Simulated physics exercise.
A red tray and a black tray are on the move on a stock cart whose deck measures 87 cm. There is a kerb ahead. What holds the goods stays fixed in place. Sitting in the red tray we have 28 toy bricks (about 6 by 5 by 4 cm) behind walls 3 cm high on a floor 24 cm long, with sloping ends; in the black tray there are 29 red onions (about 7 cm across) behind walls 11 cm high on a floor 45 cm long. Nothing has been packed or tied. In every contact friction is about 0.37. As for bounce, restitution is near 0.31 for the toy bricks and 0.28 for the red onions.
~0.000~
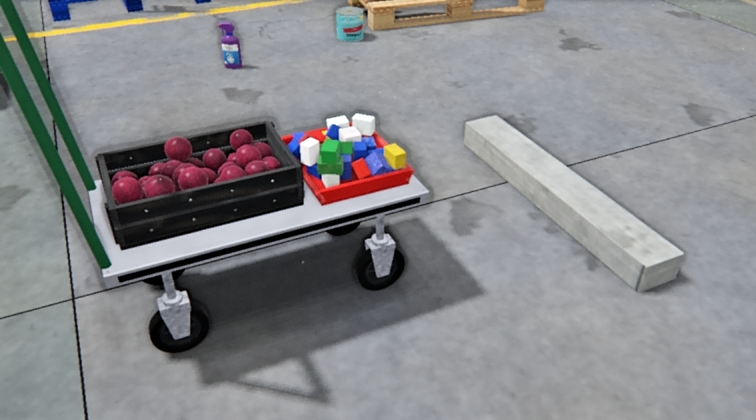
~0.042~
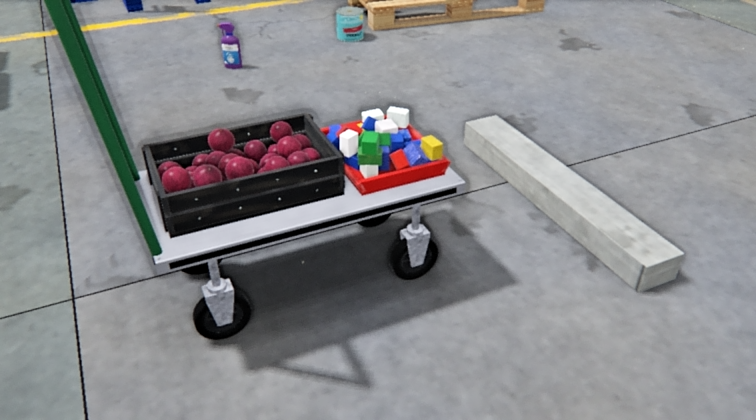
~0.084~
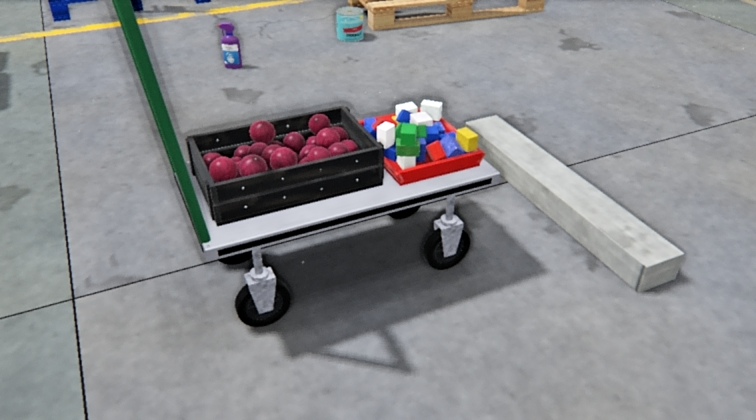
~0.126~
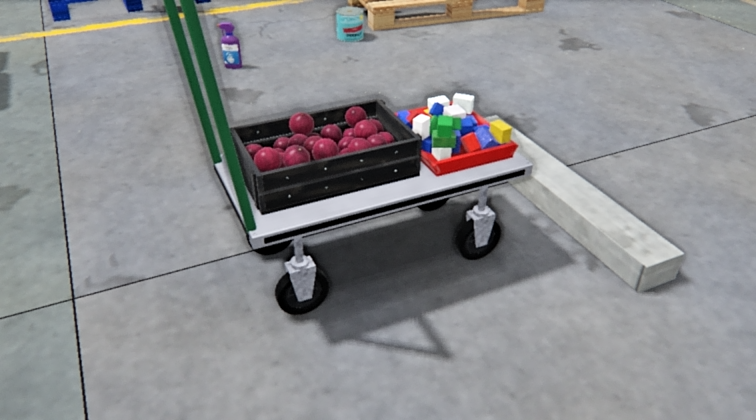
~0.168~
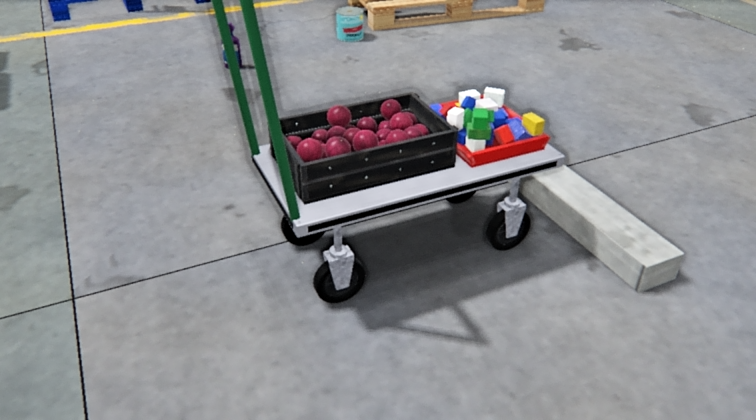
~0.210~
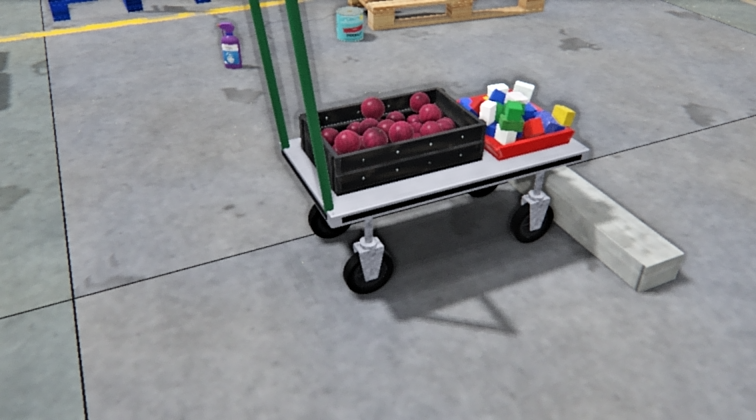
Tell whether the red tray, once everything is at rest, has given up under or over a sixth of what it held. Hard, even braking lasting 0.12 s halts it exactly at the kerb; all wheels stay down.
The red tray has given up over a sixth of it.
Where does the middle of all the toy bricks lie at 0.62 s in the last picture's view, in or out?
Their middle is at about (538, 110).
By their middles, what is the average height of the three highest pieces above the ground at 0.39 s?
Mean height: Some 54 cm.
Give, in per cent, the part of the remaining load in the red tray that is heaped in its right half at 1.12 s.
Around 80 per cent.
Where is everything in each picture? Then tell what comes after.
In the first frame (we follow the rim corner now nearest the camera), red tray at (319, 191); black tray at (115, 207); 64 cm still to roll; nothing out yet.
Red tray at (360, 181); black tray at (166, 195); 52 cm still to roll, in the second frame.
Red tray at (398, 172); black tray at (215, 184); 40 cm still to roll, in the third frame.
Red tray at (435, 163); black tray at (261, 174); 28 cm still to roll, in the fourth frame.
Red tray at (471, 154); black tray at (305, 164); stopping, in the fifth frame.
Red tray at (498, 147); black tray at (339, 156); stopping; nothing out yet, in the sixth frame.
After 0.27 s, 2 of 28 out of the red tray and 0 of 29 out of the black tray.
After 0.39 s, 8 of 28 out of the red tray and 1 of 29 out of the black tray.
After 0.62 s, 11 of 28 out of the red tray and 1 of 29 out of the black tray.
When it is over (at 1.12 s), 11 of 28 out of the red tray and 1 of 29 out of the black tray. Asked share, 11 of 28, 39 per cent.
